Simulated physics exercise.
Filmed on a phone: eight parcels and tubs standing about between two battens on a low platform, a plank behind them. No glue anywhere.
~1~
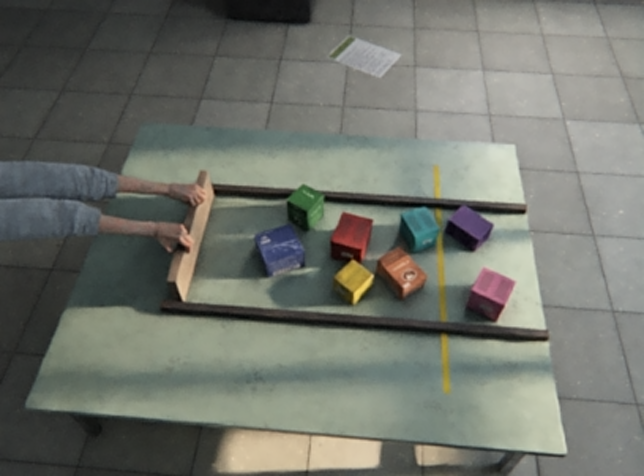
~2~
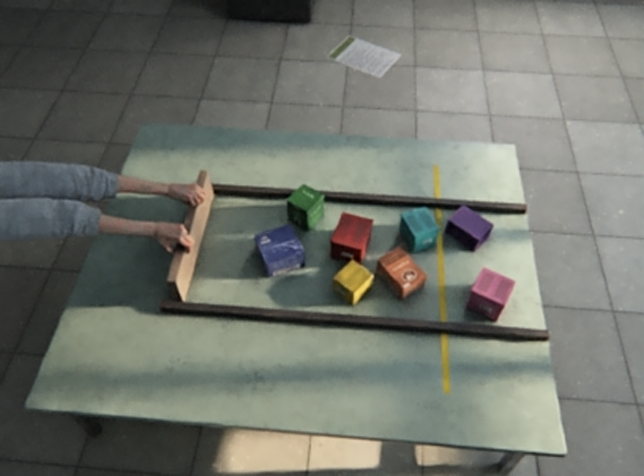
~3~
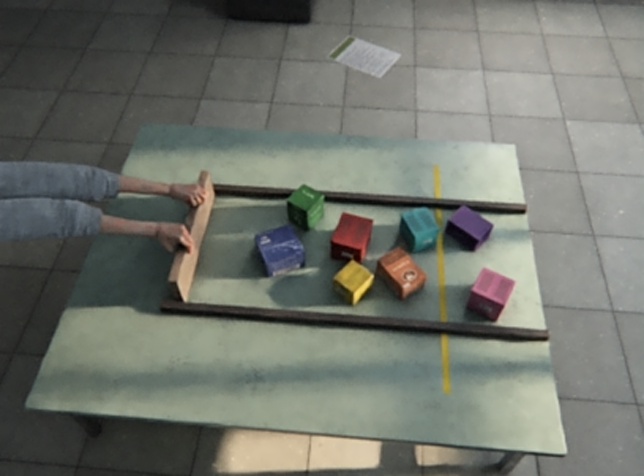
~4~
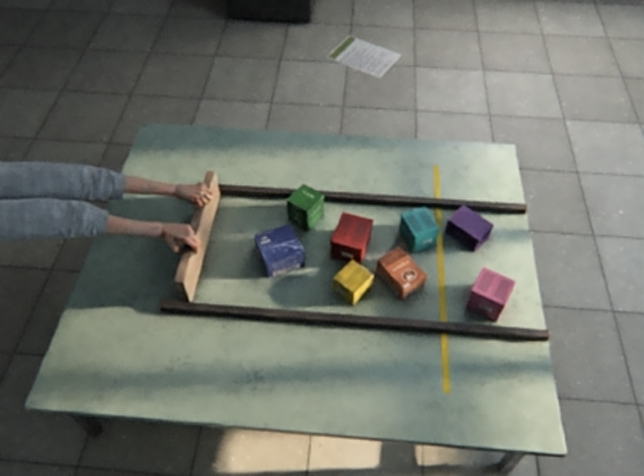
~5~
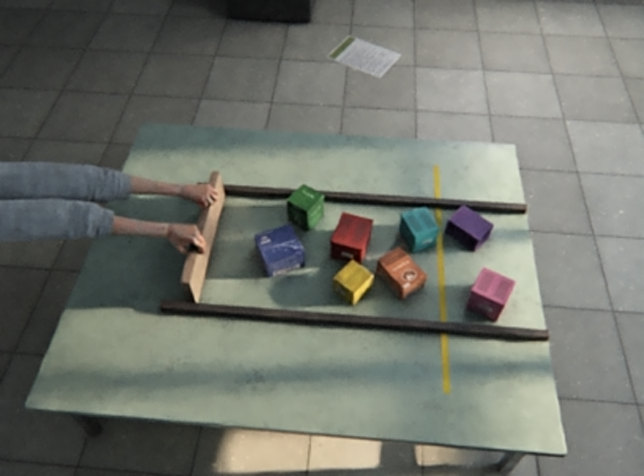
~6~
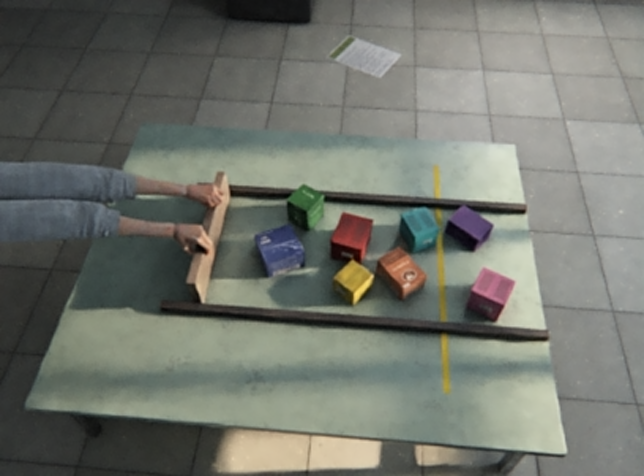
To begin with, two hands hold a wooden plank upright at the left end of a pale table, behind eight colourful boxes scattered between two dark rails. The hands then slide the plank slightly to the right, leaving a gap before the blue box, while all the boxes stay still.
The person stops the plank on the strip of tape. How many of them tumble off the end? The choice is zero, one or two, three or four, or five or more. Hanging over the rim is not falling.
As it turns out, the number that fall off is zero.
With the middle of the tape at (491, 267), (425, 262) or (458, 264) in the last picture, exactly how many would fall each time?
The counts: 3, 0 and 1.
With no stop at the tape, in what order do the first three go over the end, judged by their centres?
They are the pink tote, then the purple crate, then the orange box.
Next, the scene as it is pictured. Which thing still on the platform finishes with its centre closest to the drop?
That is the pink tote.
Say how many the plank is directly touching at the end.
The number is 3.
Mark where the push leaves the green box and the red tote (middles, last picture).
About (454, 212), and the other about (478, 242).
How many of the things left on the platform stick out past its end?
That would be 1.
Soon after, none off yet; pink tote at rest near (490, 295); purple crate at rest near (469, 228); turquoise tote at rest near (419, 230).
In the end, the number that fall off is zero.
